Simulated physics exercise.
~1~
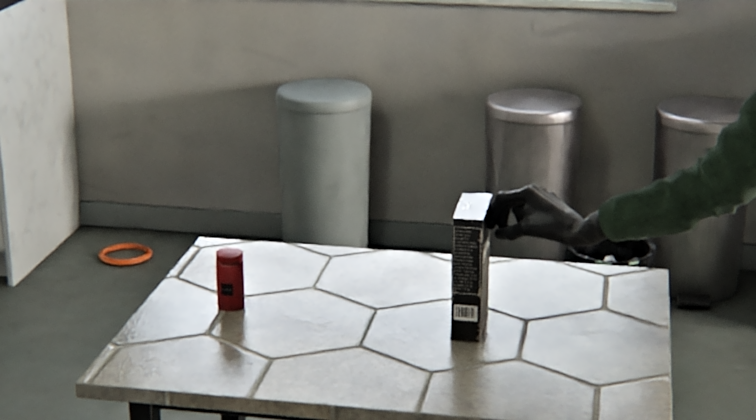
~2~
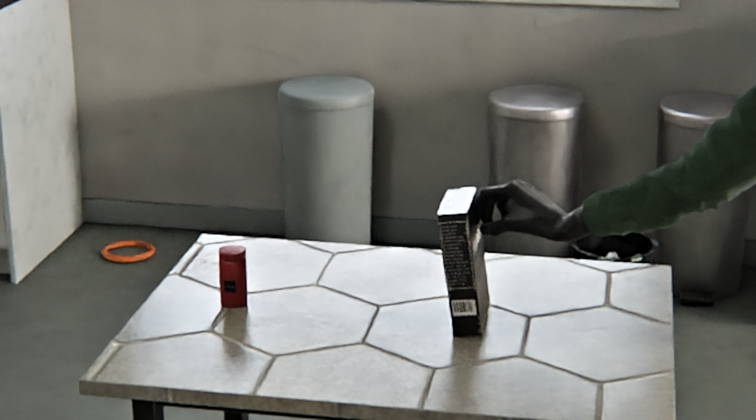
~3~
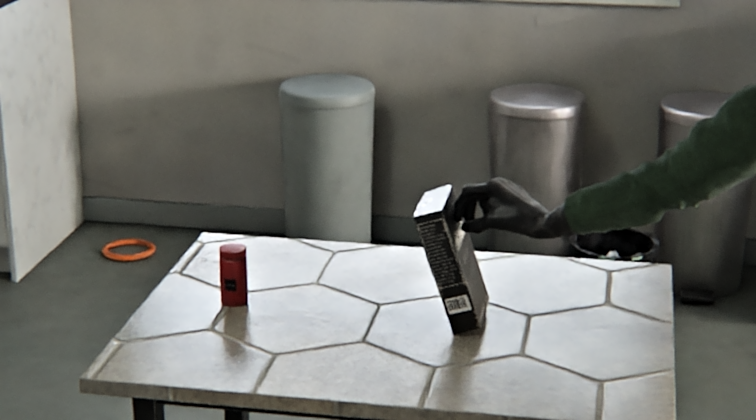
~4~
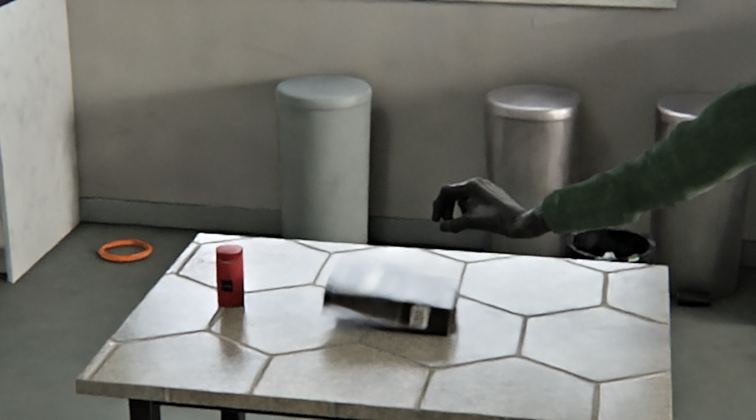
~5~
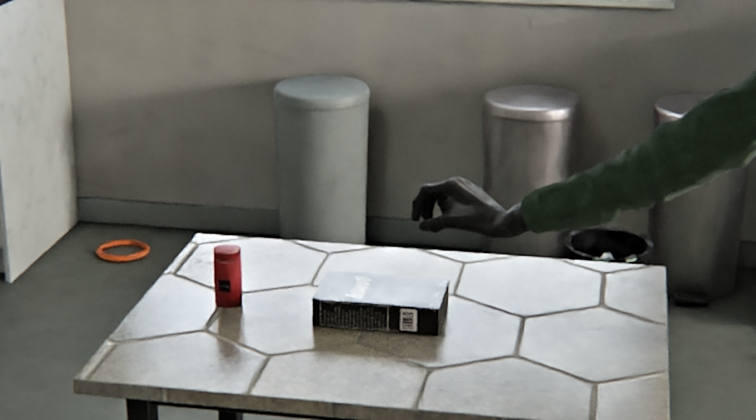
A hand pushes an upright black packet left until it topples beside a red shaker.
